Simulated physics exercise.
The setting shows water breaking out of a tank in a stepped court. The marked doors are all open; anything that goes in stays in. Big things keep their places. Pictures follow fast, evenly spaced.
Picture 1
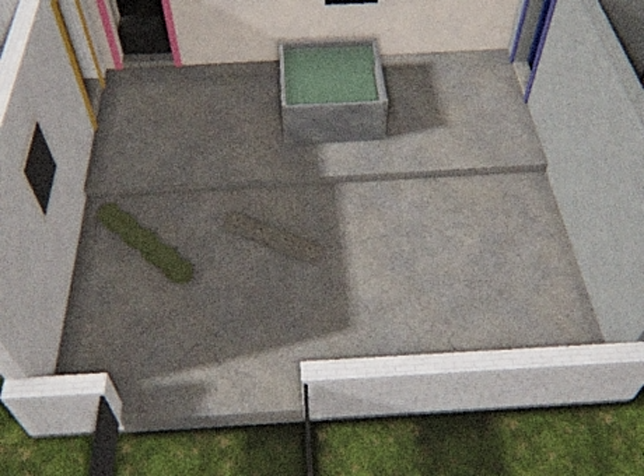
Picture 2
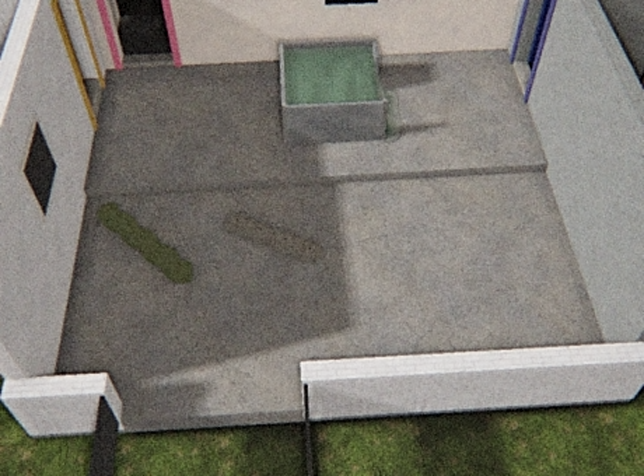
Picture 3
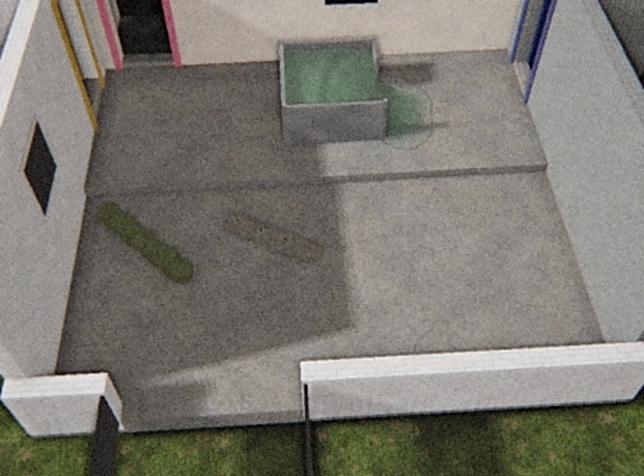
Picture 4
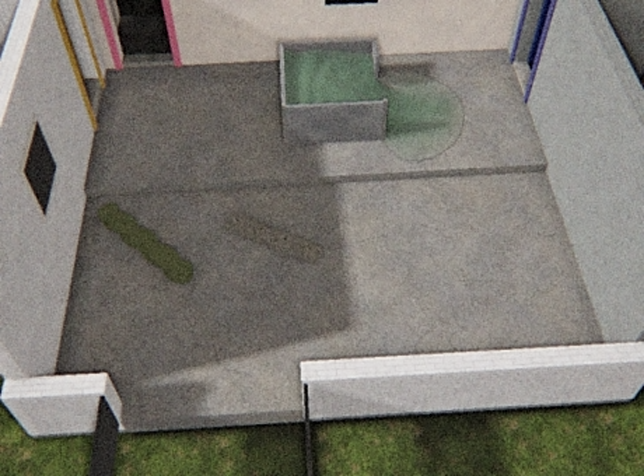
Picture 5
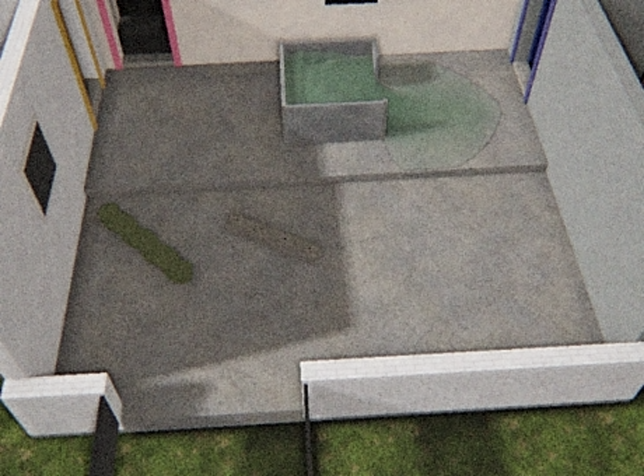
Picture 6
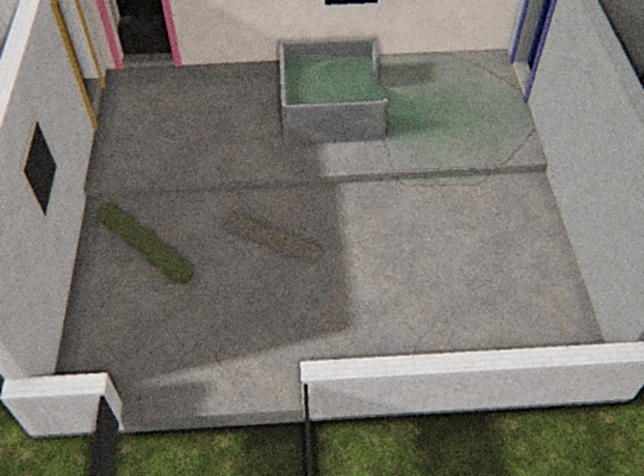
The footage shows a walled, stepped court with a concrete tank of greenish water, which begins pouring out of the tank's right side and spreads rightward across the upper level in a widening, thin sheet, reaching over the step edge.
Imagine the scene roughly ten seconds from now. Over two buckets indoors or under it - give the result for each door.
My prediction: The pink door does not pass two buckets. The blue door passes two buckets. The yellow door does not pass two buckets.
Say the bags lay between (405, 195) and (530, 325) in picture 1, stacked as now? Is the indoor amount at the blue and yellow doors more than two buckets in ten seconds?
Results - blue door above the threshold, yellow door under the threshold.
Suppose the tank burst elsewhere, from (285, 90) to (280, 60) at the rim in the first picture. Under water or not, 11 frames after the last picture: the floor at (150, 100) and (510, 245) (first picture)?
Respectively: Drenched and parched.
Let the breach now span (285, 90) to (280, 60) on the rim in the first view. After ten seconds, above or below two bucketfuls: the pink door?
From what I can tell, pink door overshoots.
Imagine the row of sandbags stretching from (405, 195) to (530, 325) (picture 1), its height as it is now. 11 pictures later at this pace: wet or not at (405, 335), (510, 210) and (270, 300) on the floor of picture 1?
Going point by point, I'd say left untouched, then waterlogged, then left untouched.
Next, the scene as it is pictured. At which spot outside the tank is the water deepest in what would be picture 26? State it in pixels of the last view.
Pointing at (589, 372).
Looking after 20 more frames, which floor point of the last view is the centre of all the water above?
I'd mark it close to (440, 158).
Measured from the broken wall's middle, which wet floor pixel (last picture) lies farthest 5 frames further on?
Farthest reach: (551, 216).
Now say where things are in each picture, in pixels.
The tank at (331, 75) is whole and still, in the first picture.
Water pours out at (378, 103) and has run to (387, 92), in the second picture.
The front is at (420, 92), out from the gap at (377, 105), in the third picture.
Water pours out at (377, 106) and has run to (454, 98), in the fourth picture.
Water pours out at (377, 107) and has run to (491, 101), in the fifth picture.
The front is at (532, 122), out from the gap at (377, 107), in the sixth picture.
A moment on, water covers 20 % of the floor; the pink door not reached, the blue door over two buckets in, the yellow door not reached.
Next, water covers 25 % of the floor; the pink door not reached, the blue door far over two buckets in, the yellow door not reached.
Then, water covers 30 % of the floor; the pink door not reached, the blue door far over two buckets in, the yellow door not reached.
Later, water covers 55 % of the floor; the pink door not reached, the blue door far over two buckets in, the yellow door not reached.
In the end, water covers 70 % of the floor; the pink door wet at the sill, nothing in, the blue door far over two buckets in, the yellow door wet at the sill, nothing in.
